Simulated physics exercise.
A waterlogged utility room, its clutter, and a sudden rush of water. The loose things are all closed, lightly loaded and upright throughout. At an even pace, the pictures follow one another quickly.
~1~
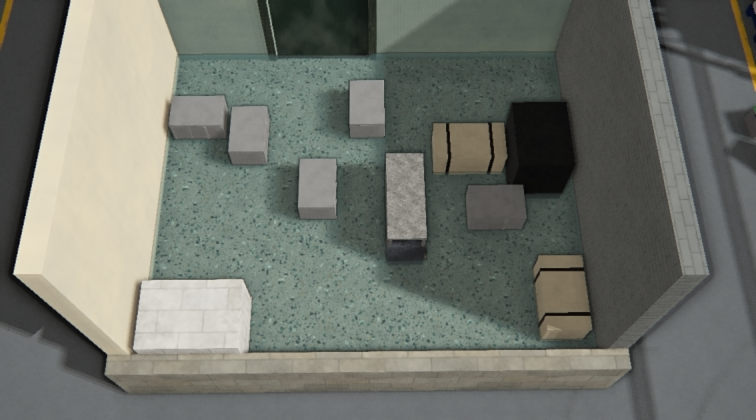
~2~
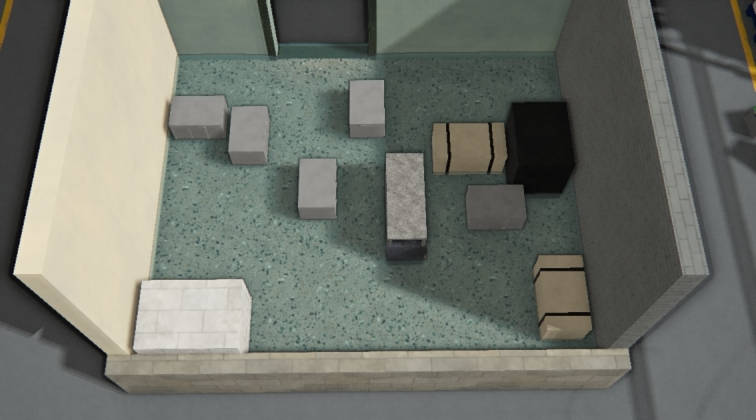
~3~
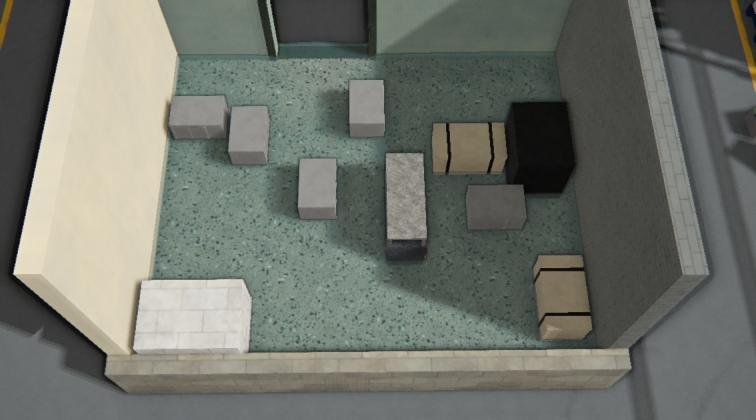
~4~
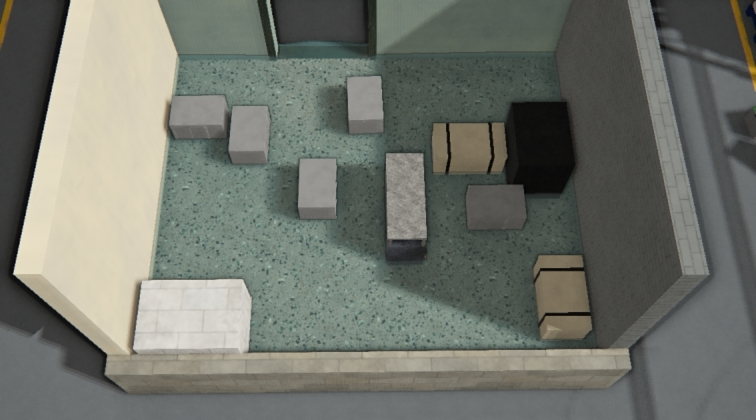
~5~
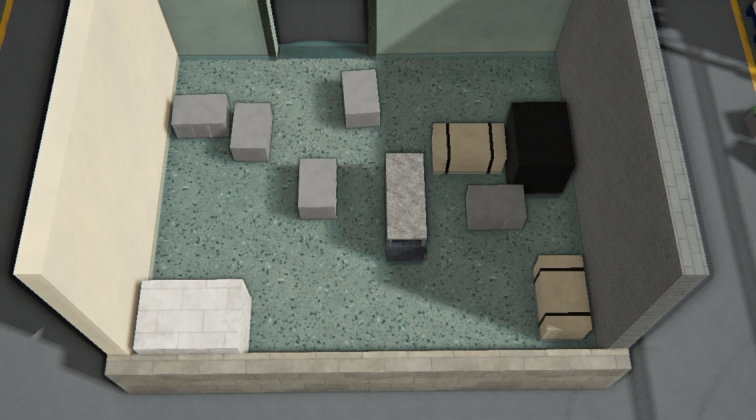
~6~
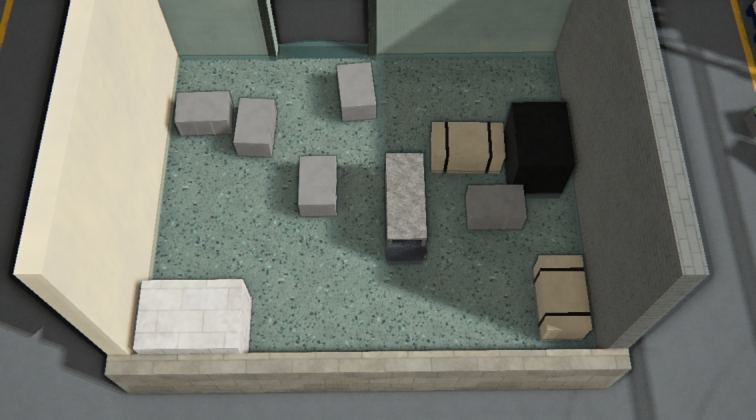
Grey blocks scattered across a speckled green floor dominate a roofless, walled room, seen from high above by a still camera. A pale brick block sits at the lower left, a taller grey one stands near the centre, and black-banded tan crates rest beside a black box and at the lower right. The doorway's dark panel disappears first, then the upper grey blocks shift slightly, the topmost edging up and left.
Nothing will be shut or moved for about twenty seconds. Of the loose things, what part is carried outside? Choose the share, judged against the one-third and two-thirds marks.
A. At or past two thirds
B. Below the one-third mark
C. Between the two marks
A, at or past two thirds.
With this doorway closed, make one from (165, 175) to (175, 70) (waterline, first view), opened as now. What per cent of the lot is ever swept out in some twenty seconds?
60 in a hundred or thereabouts.
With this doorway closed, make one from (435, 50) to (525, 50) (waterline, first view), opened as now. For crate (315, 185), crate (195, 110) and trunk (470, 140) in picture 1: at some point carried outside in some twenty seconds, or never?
The first one exits, the second never exits, the third exits.
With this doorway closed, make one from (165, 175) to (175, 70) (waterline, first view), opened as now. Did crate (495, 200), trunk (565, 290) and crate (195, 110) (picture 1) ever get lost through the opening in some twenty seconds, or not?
Remains, remains, escapes.
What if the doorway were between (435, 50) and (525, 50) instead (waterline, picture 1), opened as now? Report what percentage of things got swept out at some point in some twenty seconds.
Result: Roughly 60 per cent.
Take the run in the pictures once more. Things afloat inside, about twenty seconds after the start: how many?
Count: 2.
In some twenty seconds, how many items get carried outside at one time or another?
The total is 5.
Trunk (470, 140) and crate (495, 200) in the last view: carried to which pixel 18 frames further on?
My guess is close to (404, 93), then close to (472, 156).
A moment on, 1 of 7 are out; 6 afloat.
Next, 2 of 7 are out; 5 afloat.
Later, 5 of 7 are out; 2 afloat.
In the end, 5 of 7 are out; 2 afloat.
